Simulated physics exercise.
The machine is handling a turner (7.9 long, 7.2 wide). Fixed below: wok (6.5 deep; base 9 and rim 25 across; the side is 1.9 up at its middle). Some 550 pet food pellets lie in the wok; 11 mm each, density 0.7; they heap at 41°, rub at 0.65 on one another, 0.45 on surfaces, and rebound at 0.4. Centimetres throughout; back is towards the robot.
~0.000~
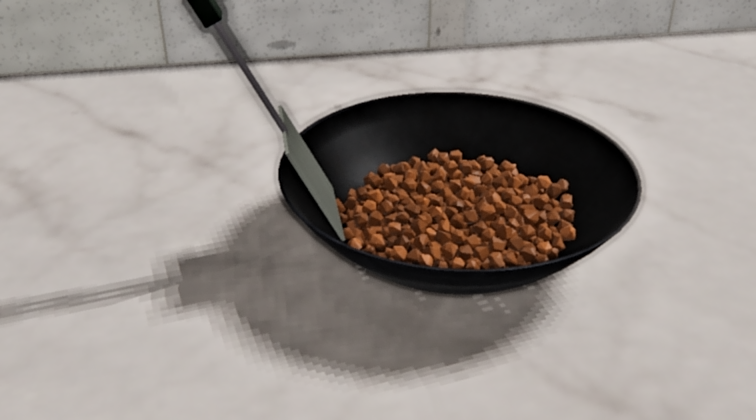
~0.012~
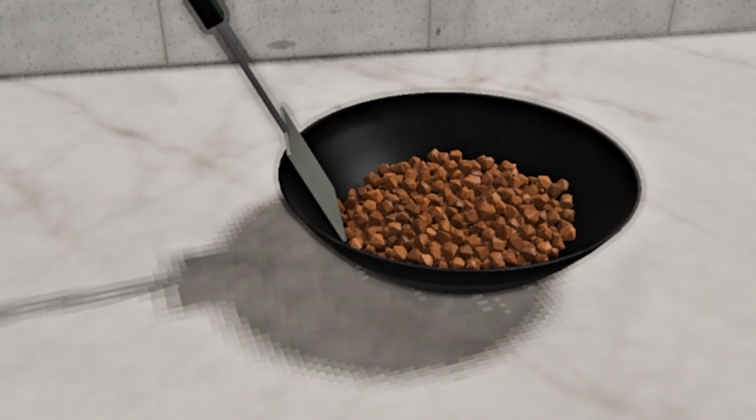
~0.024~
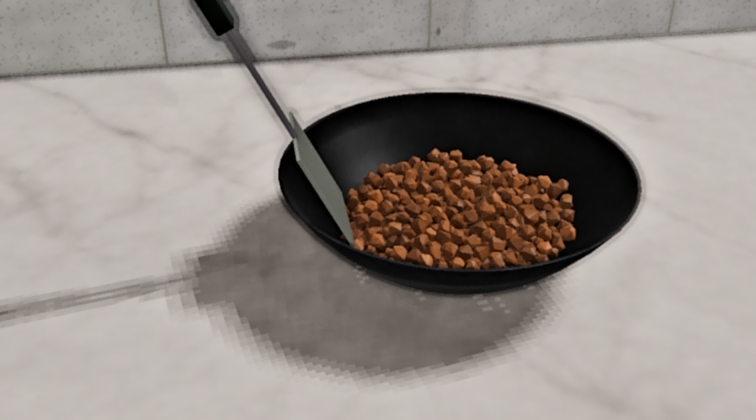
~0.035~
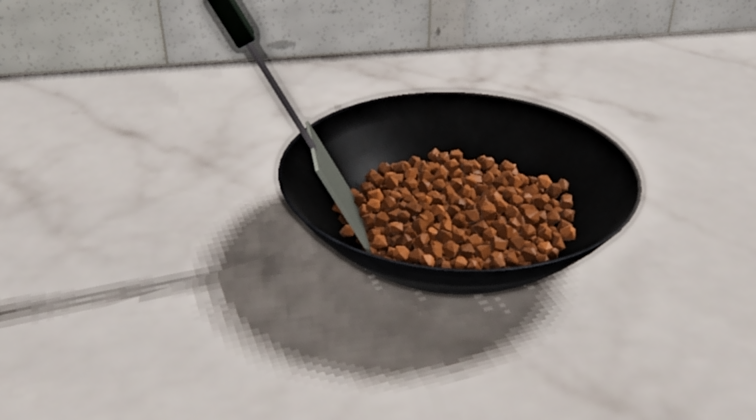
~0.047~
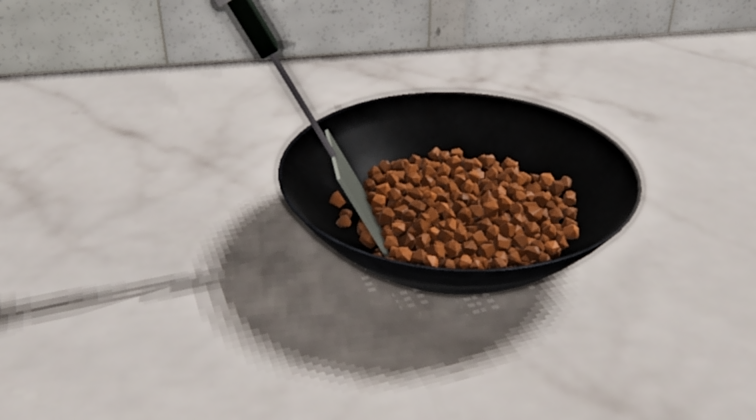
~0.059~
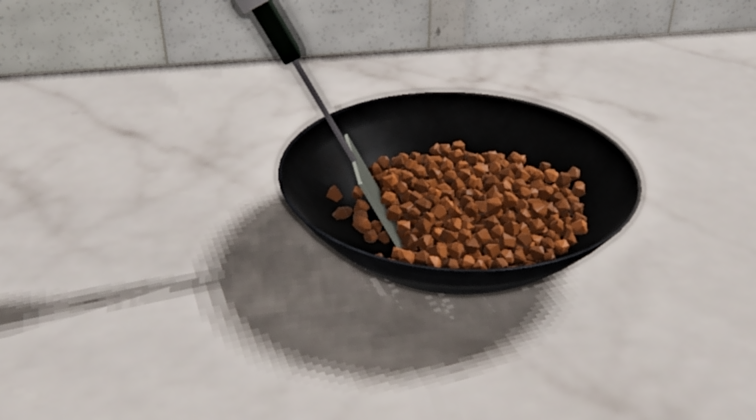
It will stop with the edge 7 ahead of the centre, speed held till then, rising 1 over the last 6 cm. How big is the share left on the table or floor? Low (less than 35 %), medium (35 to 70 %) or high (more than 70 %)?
A medium share, 35 to 70 %, ends on the table or floor.
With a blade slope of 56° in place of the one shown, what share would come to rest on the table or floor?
In that case some 45 per cent.
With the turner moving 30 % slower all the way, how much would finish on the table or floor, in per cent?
Then about 35 per cent.
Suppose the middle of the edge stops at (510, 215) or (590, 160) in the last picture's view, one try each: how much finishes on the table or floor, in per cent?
About 20 and 55 per cent.
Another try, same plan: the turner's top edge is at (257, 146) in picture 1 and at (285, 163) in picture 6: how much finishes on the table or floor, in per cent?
About 15 per cent.
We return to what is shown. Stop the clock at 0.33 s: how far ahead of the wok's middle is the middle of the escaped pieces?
About 20 cm.
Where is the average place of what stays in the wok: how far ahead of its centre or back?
Some 3.0 cm ahead.
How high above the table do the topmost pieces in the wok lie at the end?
Roughly 6.5 cm.
By 0.09 s, sloping 64°, highest piece 9 above the table; 548 in the wok.
By 0.12 s, sloping 64°, highest piece 14 above the table; 545 in the wok, 3 on the blade or in flight.
By 0.33 s, sloping 64°, highest piece 30 above the table; 296 in the wok, 44 on the table or floor, 208 on the blade or in flight.
By 1.38 s, sloping 64°, highest piece 7 above the table; 295 in the wok, 253 on the table or floor.
Final count, 295 in the wok, 253 on the table or floor. That is 46 % on the table or floor.
